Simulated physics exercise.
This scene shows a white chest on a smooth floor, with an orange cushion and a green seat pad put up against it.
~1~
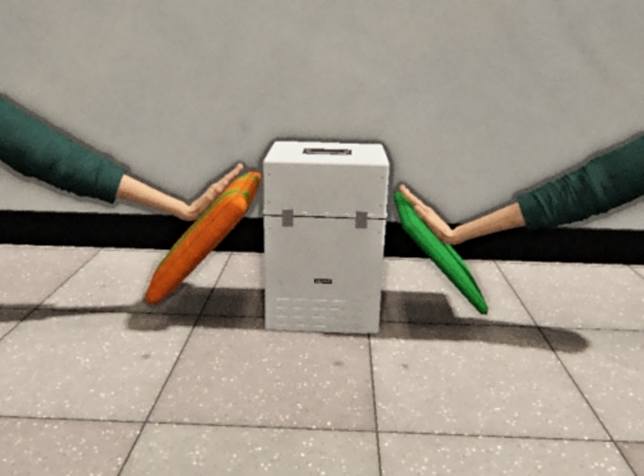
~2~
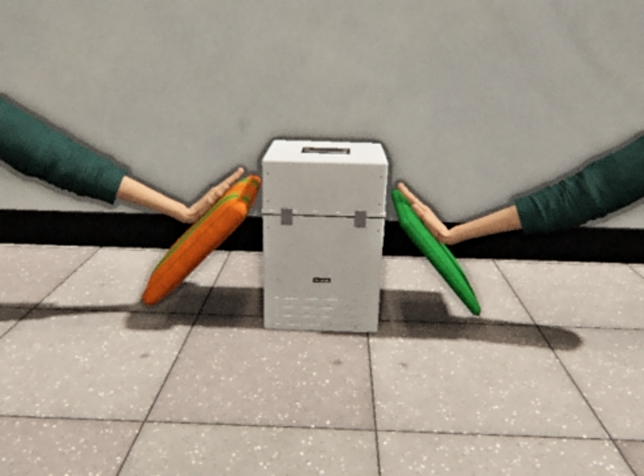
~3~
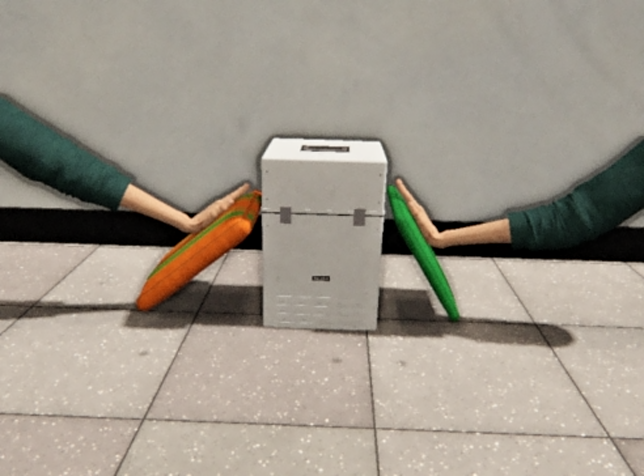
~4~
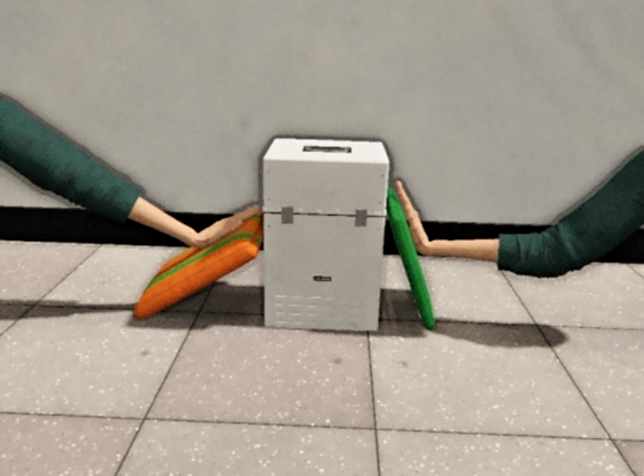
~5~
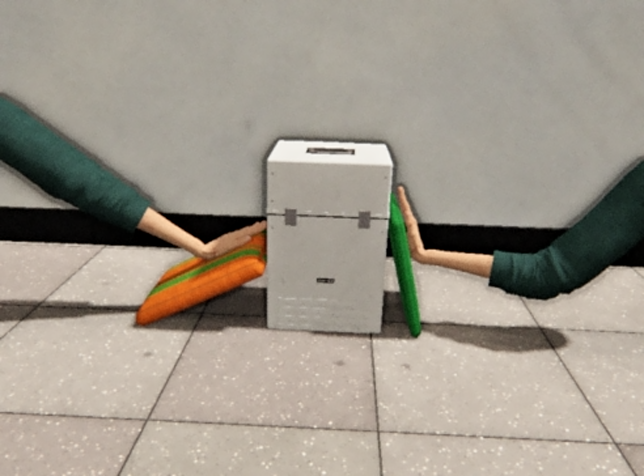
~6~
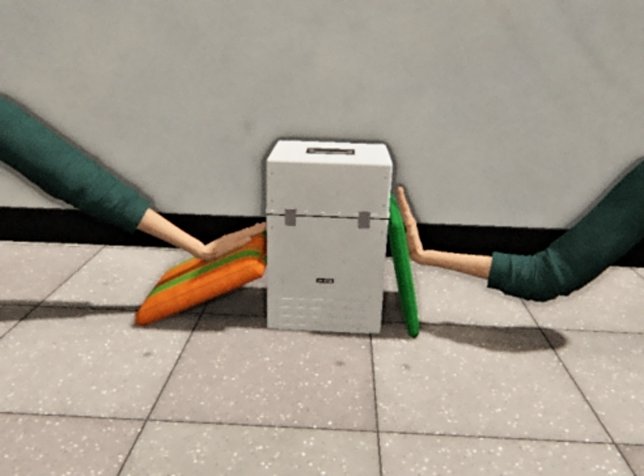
On a tiled floor, hands tilt an orange cushion lower and a green pad more upright against a white chest.
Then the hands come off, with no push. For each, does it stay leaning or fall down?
Orange cushion: Falls down. Green seat pad: Stays leaning.
Then, 0.20 s past the final frame, cushion slipping down near (208, 283); seat pad still up near (400, 261).
Then, 0.28 s past the final frame, cushion flat on the floor near (207, 292); seat pad still up near (400, 261).
Then, 0.74 s past the final frame, cushion flat on the floor near (207, 293); seat pad still up near (400, 261).
When it is over, cushion flat on the floor near (207, 293); seat pad still up near (400, 261). The orange cushion slips and lies down and the green seat pad holds its lean.
